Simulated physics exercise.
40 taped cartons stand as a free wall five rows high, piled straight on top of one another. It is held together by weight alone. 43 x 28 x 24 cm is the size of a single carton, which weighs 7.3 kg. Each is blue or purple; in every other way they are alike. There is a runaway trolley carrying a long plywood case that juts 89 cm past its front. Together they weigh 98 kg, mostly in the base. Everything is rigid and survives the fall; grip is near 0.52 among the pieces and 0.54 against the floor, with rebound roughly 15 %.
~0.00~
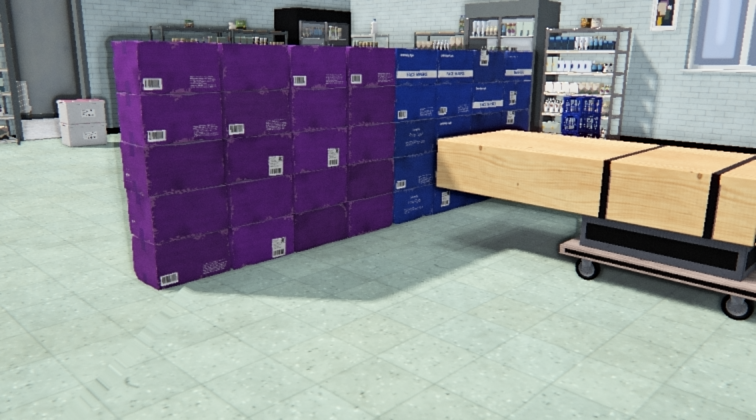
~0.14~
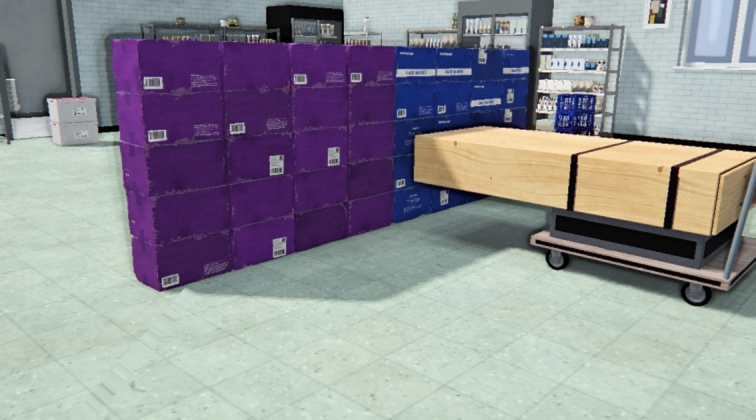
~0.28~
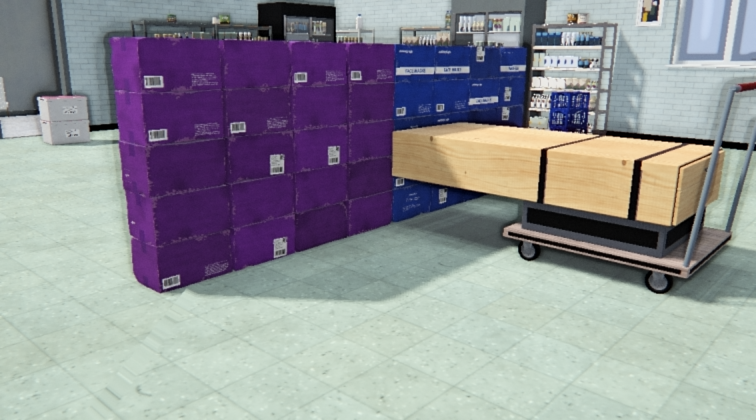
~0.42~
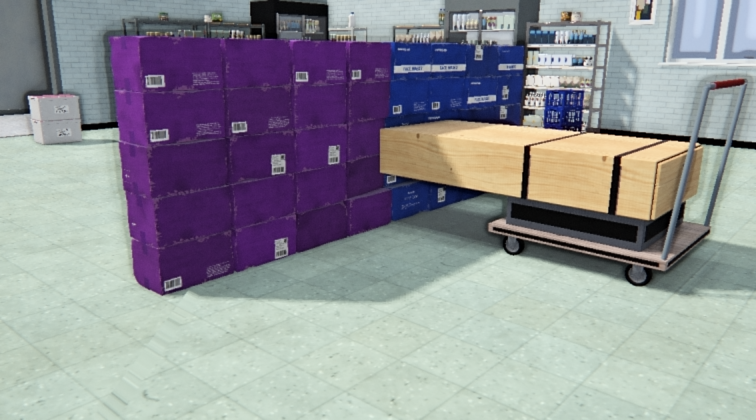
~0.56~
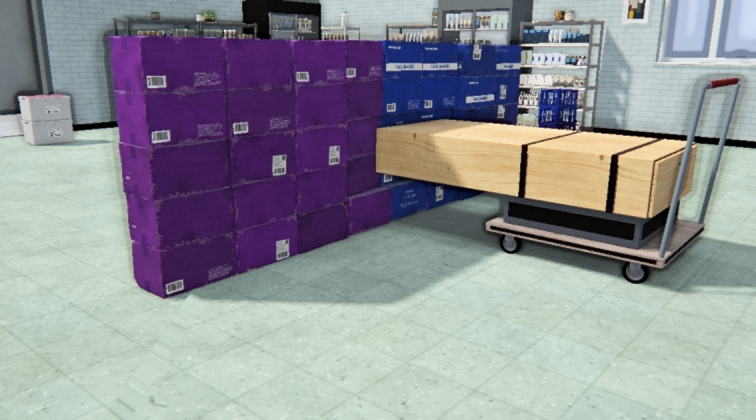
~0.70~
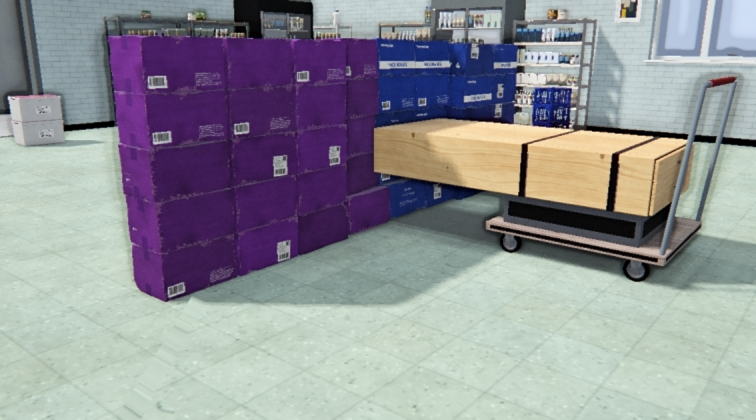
A long strapped wooden crate on a trolley moving left into a wall of purple and blue cartons, shifting some of them slightly.
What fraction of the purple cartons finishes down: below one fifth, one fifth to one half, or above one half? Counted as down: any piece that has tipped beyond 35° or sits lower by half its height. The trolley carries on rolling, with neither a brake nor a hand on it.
Below one fifth.
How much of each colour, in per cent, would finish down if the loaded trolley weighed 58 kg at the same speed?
The split would be blue 0, then purple 0 per cent.
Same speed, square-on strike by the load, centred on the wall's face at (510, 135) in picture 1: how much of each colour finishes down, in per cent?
The blue ones would be 40 per cent down and the purple ones 0 per cent.
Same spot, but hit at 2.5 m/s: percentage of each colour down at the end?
You'd end up with blue at 40 per cent down and purple at 20 per cent.
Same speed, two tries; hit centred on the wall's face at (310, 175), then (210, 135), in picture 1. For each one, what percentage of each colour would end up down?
You'd get blue at 0 followed by 0, and purple at 0 followed by 50 percent.
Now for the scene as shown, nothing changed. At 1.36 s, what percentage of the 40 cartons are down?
0 per cent.
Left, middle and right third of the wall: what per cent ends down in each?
Left third 0 per cent, middle 50 per cent, right 30 per cent.
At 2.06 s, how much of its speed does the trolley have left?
It is moving at around 0.0 m/s.
By 1.36 s, load 13 cm past the wall's line, still rolling; none of the 20 purple cartons down (0 of 40 in all colours); top purple carton unmoved; top blue carton tilted 16°.
By 1.74 s, load 10 cm past the wall's line, still rolling; none of the 20 purple cartons down (10 of 40 in all colours); top purple carton unmoved; top blue carton tilted 37°, 15 cm lower.
By 2.06 s, load 9 cm past the wall's line, stopped; none of the 20 purple cartons down (10 of 40 in all colours); top purple carton unmoved; top blue carton on its side.
When it is over (3.1 s), load 9 cm past the wall's line, stopped; none of the 20 purple cartons down (10 of 40 in all colours); top purple carton unmoved; top blue carton on its side. That is 0 per cent. In pixels of the last frame, middles, top purple carton near (245, 63), top blue carton near (252, 169).
